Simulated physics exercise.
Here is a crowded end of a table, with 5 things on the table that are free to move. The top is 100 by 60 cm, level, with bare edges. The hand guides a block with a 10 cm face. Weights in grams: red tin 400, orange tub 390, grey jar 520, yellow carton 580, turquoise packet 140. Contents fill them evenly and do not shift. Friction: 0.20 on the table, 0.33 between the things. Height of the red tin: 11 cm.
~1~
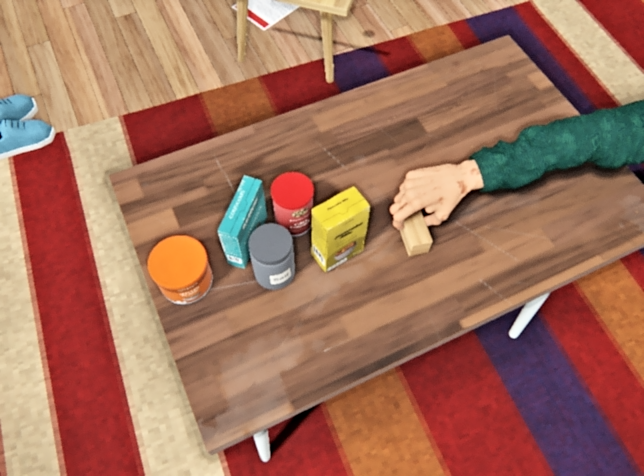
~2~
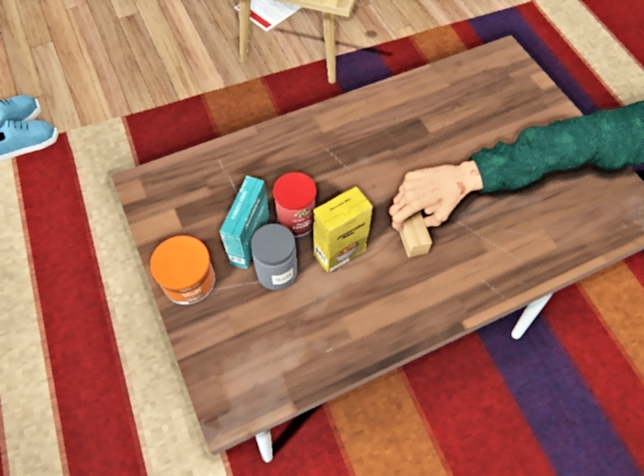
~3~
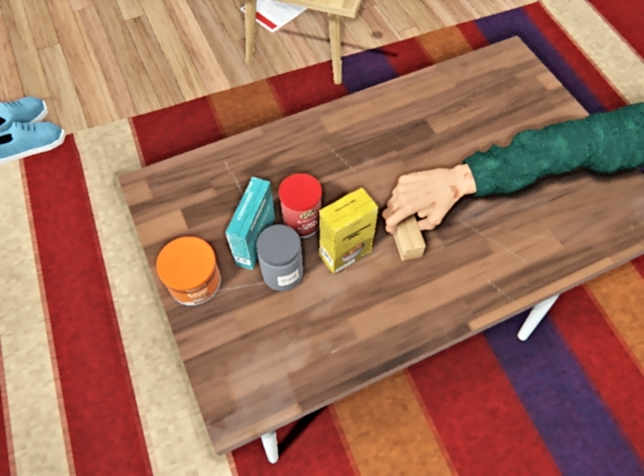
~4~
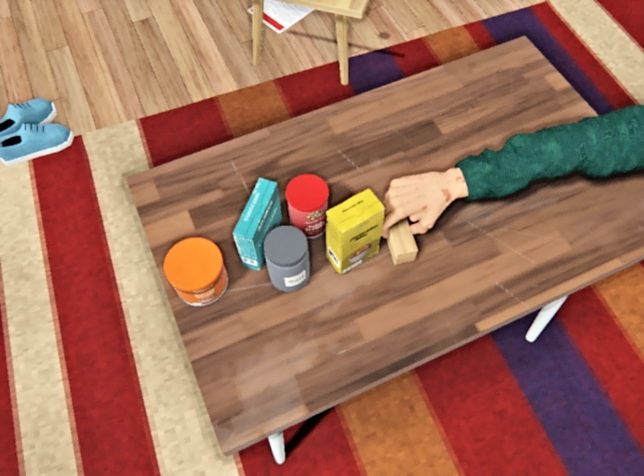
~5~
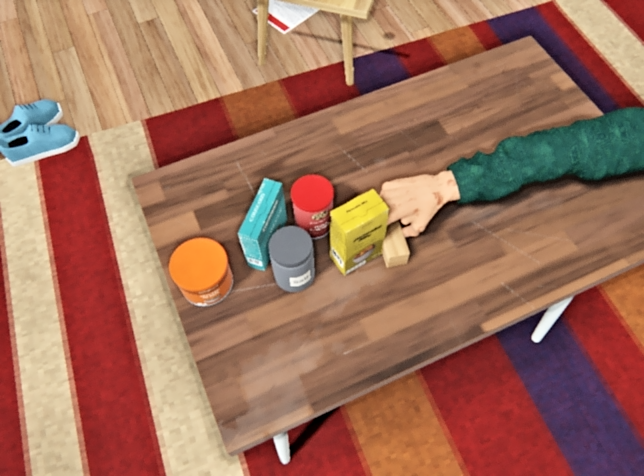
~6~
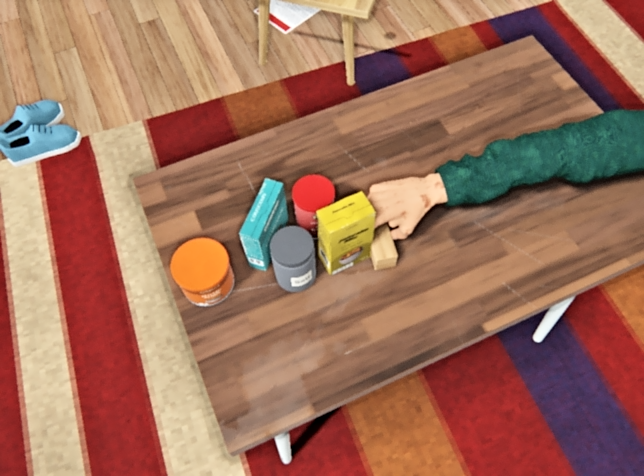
A hand in a green knitted sleeve reaches from the right across a dark wooden table on a striped rug, seen from above at an angle. An orange tub, turquoise packet, grey jar, red tin and yellow carton cluster toward the left, with blue shoes beyond. As the view drifts slightly, the hand slides a small wooden block left against the carton, which shifts toward the jar and tin.
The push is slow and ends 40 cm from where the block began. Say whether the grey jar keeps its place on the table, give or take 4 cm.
The grey jar gets shifted.
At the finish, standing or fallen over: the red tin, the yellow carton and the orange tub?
The red tin keeps standing; the yellow carton keeps standing; the orange tub topples.
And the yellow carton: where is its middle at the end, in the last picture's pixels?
Around (185, 260).
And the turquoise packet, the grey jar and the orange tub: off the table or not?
The turquoise packet ends on the table; the grey jar finishes off the table; the orange tub finishes off the table.
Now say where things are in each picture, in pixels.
The first picture shows block slid 0 cm; grey jar (273, 258); red tin (293, 206).
The second picture shows block slid 1 cm; yellow carton (341, 232); turquoise packet (247, 224).
The third picture shows block slid 3 cm; red tin (301, 207); orange tub (190, 272).
The fourth picture shows block slid 6 cm; yellow carton (354, 234); turquoise packet (260, 226).
The fifth picture shows block slid 8 cm; red tin (313, 208); orange tub (203, 273).
The sixth picture shows block slid 11 cm; grey jar (294, 260); yellow carton (346, 236) 3 cm from its spot.
Then, 1.00 s later than the last frame, block slid 29 cm; orange tub now off the table; grey jar 16 cm from its spot near (206, 280); yellow carton 20 cm from its spot.
Then, 1.60 s later than the last frame, block slid 39 cm; grey jar now off the table; yellow carton 31 cm from its spot; turquoise packet 4 cm from its spot.
When it is over, off the table, orange tub and grey jar; not toppled but over 4 cm from the start, yellow carton and turquoise packet; red tin within 4 cm of the start.
